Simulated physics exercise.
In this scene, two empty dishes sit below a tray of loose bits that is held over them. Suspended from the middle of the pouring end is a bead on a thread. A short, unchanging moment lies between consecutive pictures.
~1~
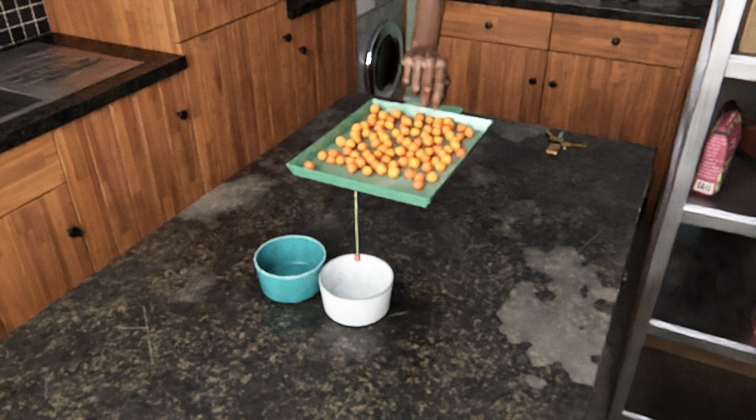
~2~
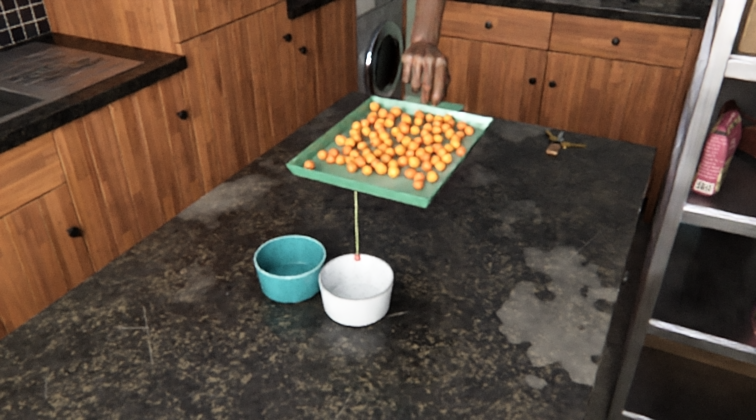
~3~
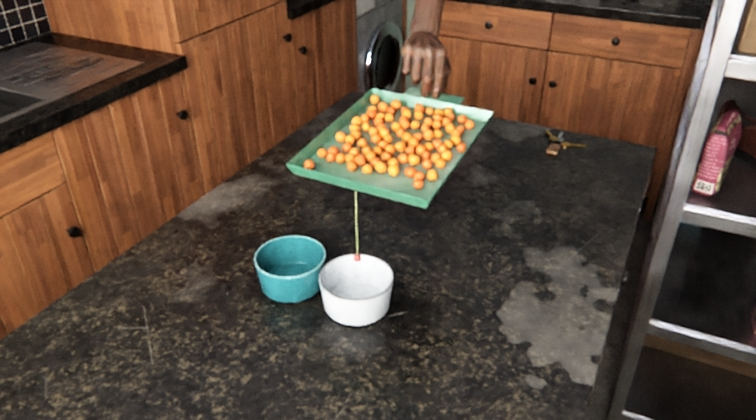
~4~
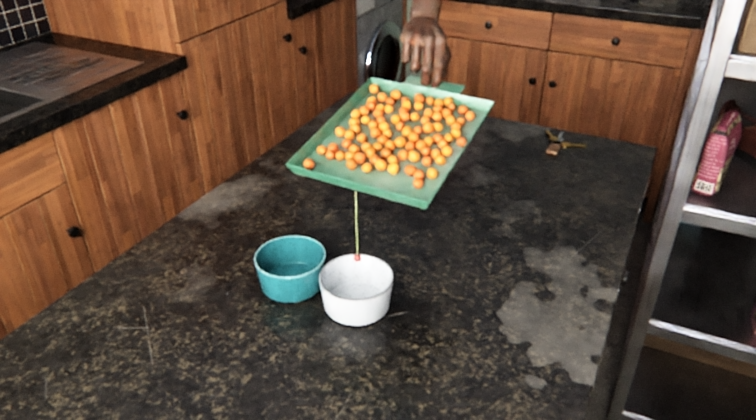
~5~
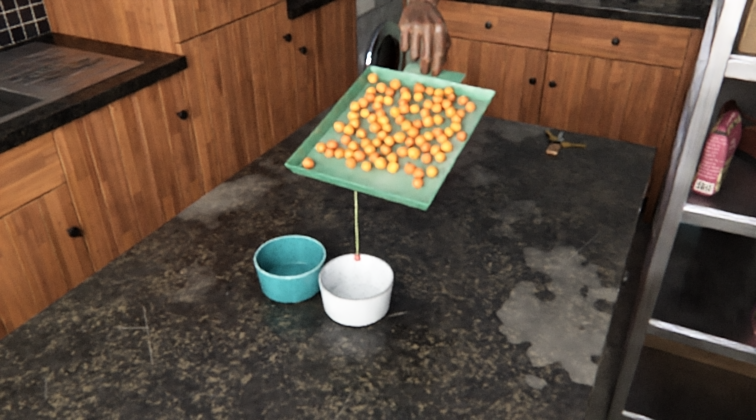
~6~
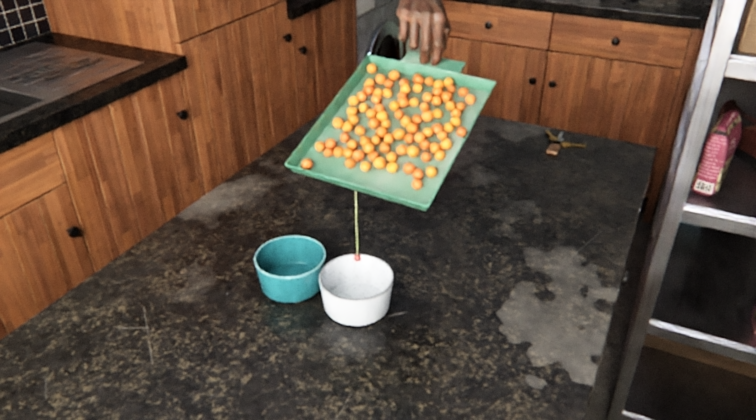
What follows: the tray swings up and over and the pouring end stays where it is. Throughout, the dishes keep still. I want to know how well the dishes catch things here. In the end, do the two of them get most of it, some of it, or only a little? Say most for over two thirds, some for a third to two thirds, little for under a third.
They get only a little.
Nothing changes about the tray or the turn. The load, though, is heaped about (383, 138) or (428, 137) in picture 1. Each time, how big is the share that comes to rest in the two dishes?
First case: Some 30 %; second case: Some 30 %.
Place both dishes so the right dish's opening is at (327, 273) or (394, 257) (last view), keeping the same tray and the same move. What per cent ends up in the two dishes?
About 20% on the first try and 0% on the second.
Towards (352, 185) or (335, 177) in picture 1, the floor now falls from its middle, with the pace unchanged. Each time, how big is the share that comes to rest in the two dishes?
The first try yields 50 percent and the second 90 percent.
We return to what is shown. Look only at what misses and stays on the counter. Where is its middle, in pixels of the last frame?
Roughly at (393, 353).
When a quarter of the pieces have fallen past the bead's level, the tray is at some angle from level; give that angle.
90°, roughly.
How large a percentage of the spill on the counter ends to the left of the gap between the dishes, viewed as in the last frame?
I'd guess close to 20 %.
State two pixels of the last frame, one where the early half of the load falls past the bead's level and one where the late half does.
About (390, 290), and after that about (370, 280).
Shortly afterwards, tray tipped steeply; all but a few on the tray; a little in the air.
Next, tray tipped past a quarter turn; only a few on the tray; near a quarter in the right dish; near two thirds outside both; a little in the air.
Some moments later, tray tipped past a quarter turn; near a quarter in the right dish; the bulk outside both.
In the end, tray tipped past a quarter turn; near a quarter in the right dish; none at all in the left dish; the bulk outside both.
